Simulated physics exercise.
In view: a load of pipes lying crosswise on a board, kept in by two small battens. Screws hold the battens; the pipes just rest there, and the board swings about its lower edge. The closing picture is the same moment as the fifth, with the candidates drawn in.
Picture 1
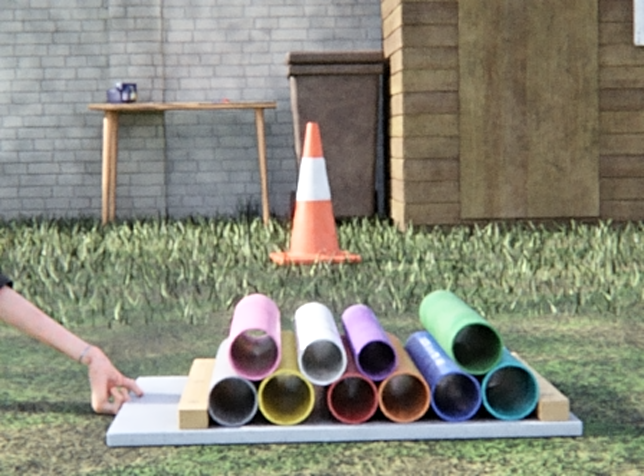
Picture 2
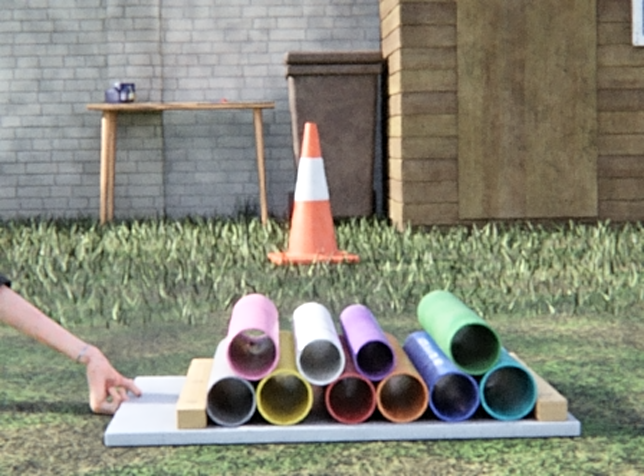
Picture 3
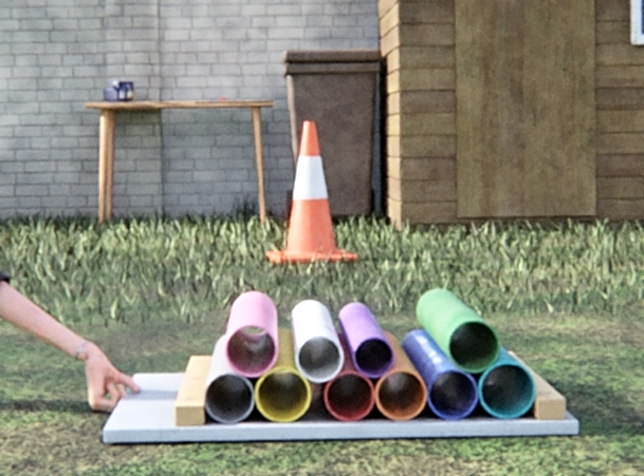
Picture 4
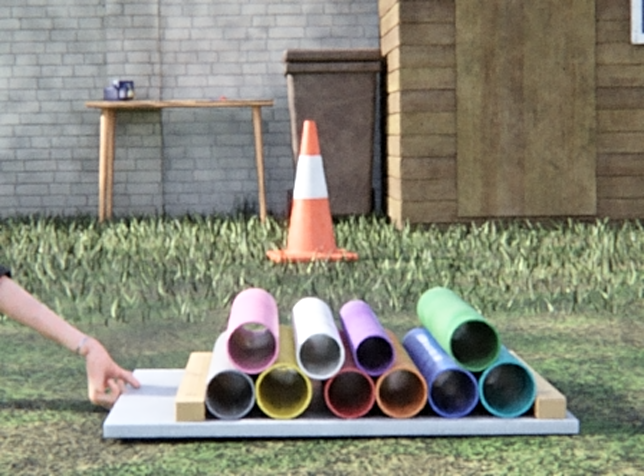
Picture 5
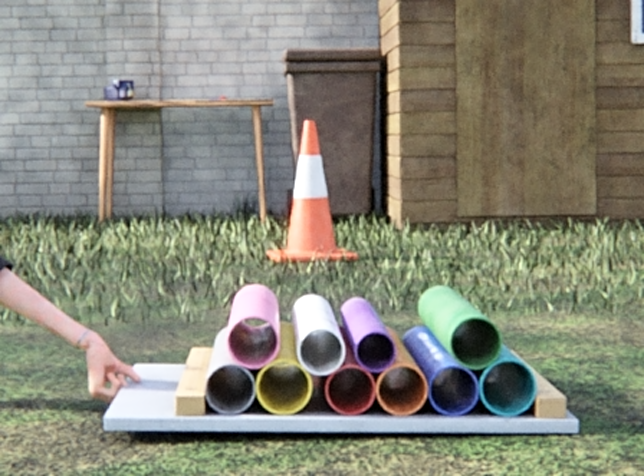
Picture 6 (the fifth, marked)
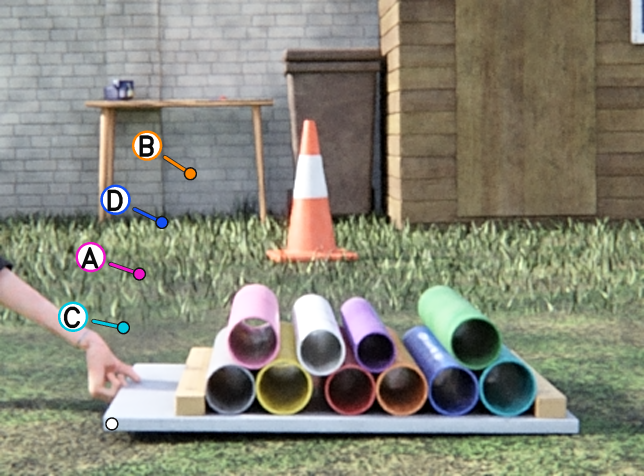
A hand slightly lifts the left end of a board stacked with colourful pipes.
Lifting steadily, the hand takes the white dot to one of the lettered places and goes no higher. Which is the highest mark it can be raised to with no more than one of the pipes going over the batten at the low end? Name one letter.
The last mark within the limit is D.
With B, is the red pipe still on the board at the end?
Yes, with B.
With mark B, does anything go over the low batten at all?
At B: Yes.
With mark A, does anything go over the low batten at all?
No.
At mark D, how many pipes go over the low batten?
It comes to none.
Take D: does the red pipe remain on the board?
Yes, with D.
On the marked copy, A at (139, 274); B at (191, 174); C at (124, 328); D at (162, 222); the white dot at (112, 424).
Taking D. A third of the way, board at 16°.
Two thirds of the way, board at 27°.
When it is over, board at 27°, none over the low batten.
As for the rest, A none over the low batten; B four over the low batten (pink, green, white, purple); C none over the low batten.
